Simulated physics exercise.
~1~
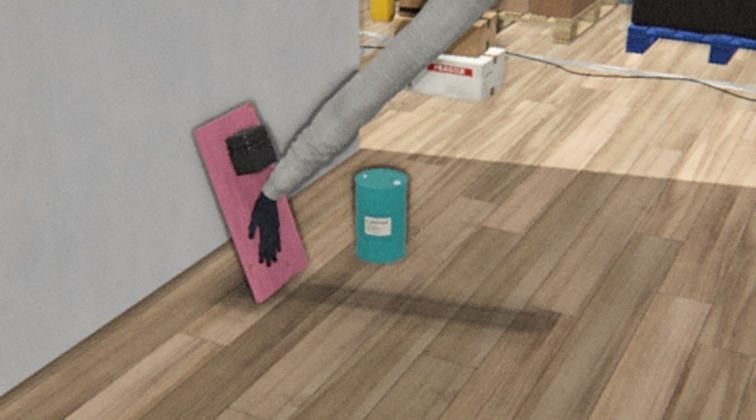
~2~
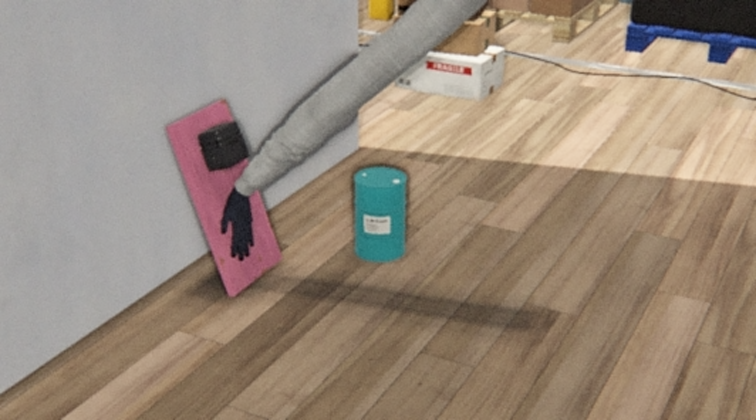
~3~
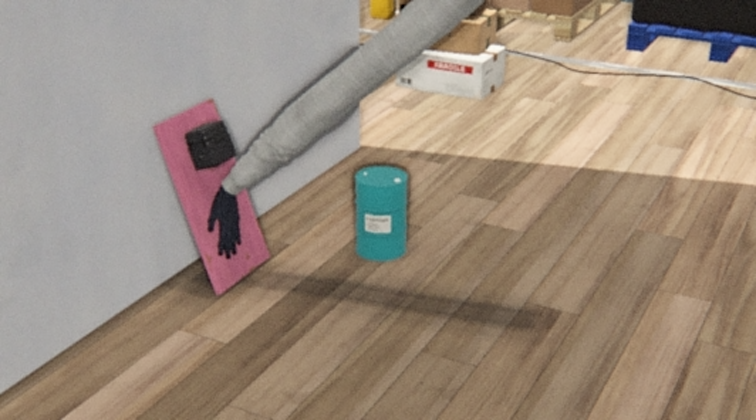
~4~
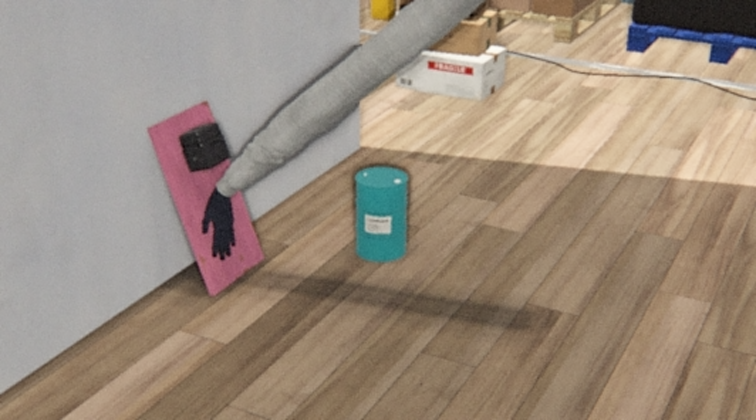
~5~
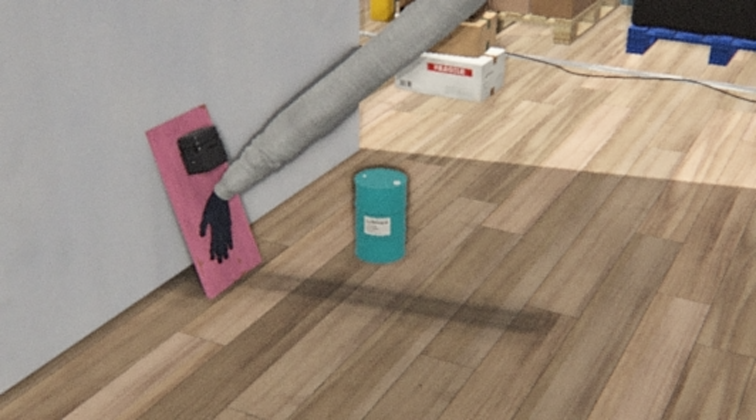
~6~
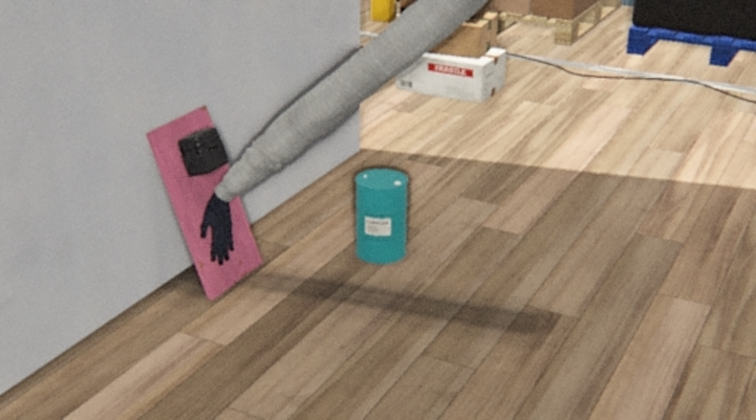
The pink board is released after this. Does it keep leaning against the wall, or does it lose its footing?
The lean lasts.
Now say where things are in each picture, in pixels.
On its way; pink board (254, 201); turquoise canister (381, 216), in the first picture.
On its way; pink board (227, 197); turquoise canister (380, 214), in the second picture.
On its way; pink board (215, 195); turquoise canister (381, 214), in the third picture.
On its way; pink board (209, 197); turquoise canister (381, 214), in the fourth picture.
Leant on the wall, still held; pink board (207, 200); turquoise canister (381, 216), in the fifth picture.
Leant on the wall, still held; pink board (207, 202); turquoise canister (381, 216), in the sixth picture.
Then, 0.40 s on from there, no change.
Then, 0.90 s on from there, pink board resting near (207, 202).
In the end, both unmoved. At the end, from the last picture's camera, pink board near (207, 202). The board remains leaning.
